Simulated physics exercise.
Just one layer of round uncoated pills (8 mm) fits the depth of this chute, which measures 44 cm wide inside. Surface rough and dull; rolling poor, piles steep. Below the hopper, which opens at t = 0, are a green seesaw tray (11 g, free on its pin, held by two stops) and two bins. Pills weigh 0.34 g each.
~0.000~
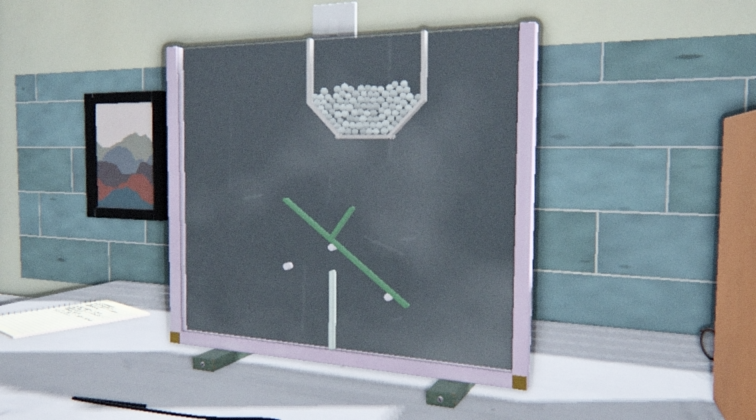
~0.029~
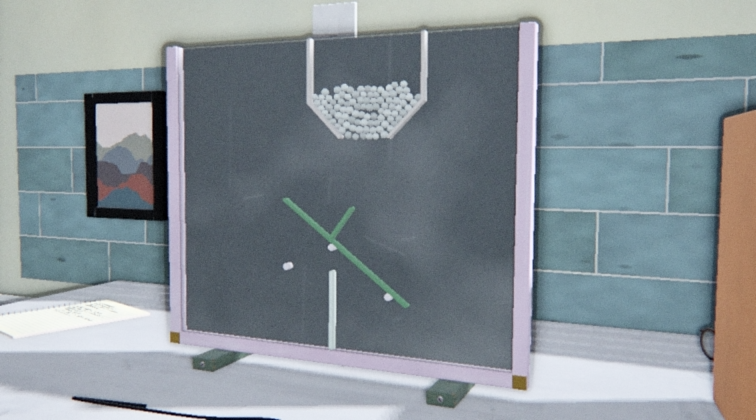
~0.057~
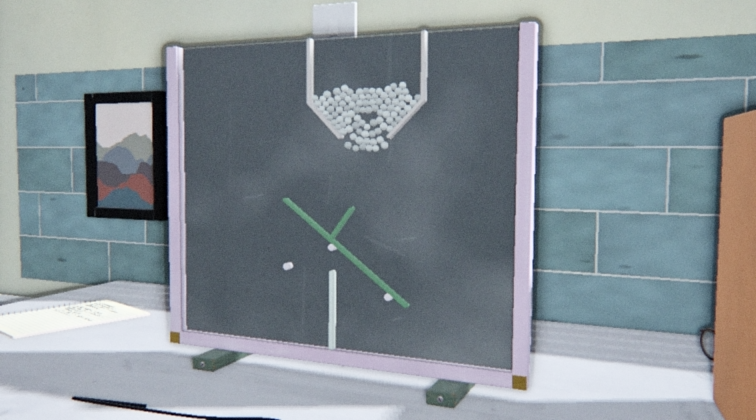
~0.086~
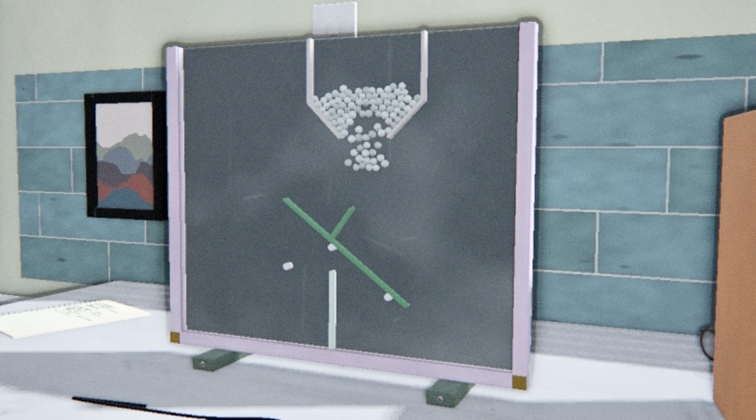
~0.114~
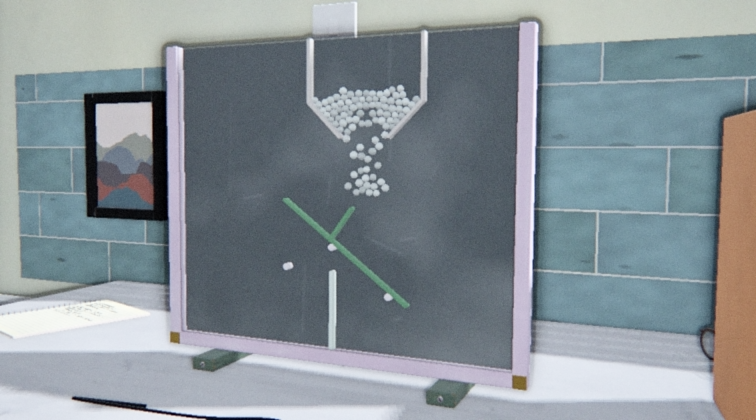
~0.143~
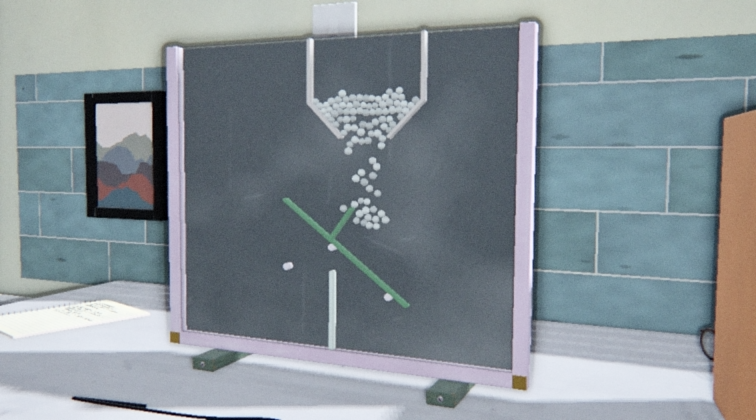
White pills dropping from an opened hopper in a loose stream onto a still green tray sloping down to the right.
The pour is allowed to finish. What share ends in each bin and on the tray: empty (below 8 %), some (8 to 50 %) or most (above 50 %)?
Result: Left bin stays nearly bare; right bin gets over half; tray gets a modest share.
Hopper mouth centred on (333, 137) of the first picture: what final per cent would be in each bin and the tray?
Final per cent - left bin: 60, right bin: 40, tray: 0.
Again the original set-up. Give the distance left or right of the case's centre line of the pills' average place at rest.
Offset: About 13 cm, right side.
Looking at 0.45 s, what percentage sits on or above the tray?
Roughly 40 percent.
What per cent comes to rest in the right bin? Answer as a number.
I'd put it at around 90 in a hundred.
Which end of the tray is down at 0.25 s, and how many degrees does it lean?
It's leaning around 35°, and the right end is the one that's down.
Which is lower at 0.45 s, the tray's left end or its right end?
Right end.
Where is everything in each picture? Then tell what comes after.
Gate shut, about 100 pills in the hopper; its mouth (340, 137) to (390, 136); tray right end down 36°; its ends (286, 200) and (406, 306), top of its upright wall (352, 209); pivot (333, 247); stops (288, 266) and (389, 297); no lips, in the first picture.
In the second picture, 1 out; bottom pill (355, 137); tray right end down 36°.
In the third picture, 11 out; bottom pill (356, 148); tray right end down 36°.
In the fourth picture, 19 out; bottom pill (376, 168); tray right end down 36°.
In the fifth picture, 24 out; bottom pill (376, 193); tray right end down 36°.
In the sixth picture, 30 out; bottom pill (376, 226); tray right end down 36°; its ends (286, 200) and (406, 306), top of its upright wall (352, 209).
After 0.45 s 100 % have left the hopper; tray right end down 36°; on or over it 40 %, past it to the left 0 %, to the right 60 %.
After 0.80 s 100 % have left the hopper; tray right end down 36°; on or over it 10 %, past it to the left 0 %, to the right 90 %.
Settled by 1.8 s, left bin 0 %, right bin 90 %, tray 10 %; tray right end down 36°.
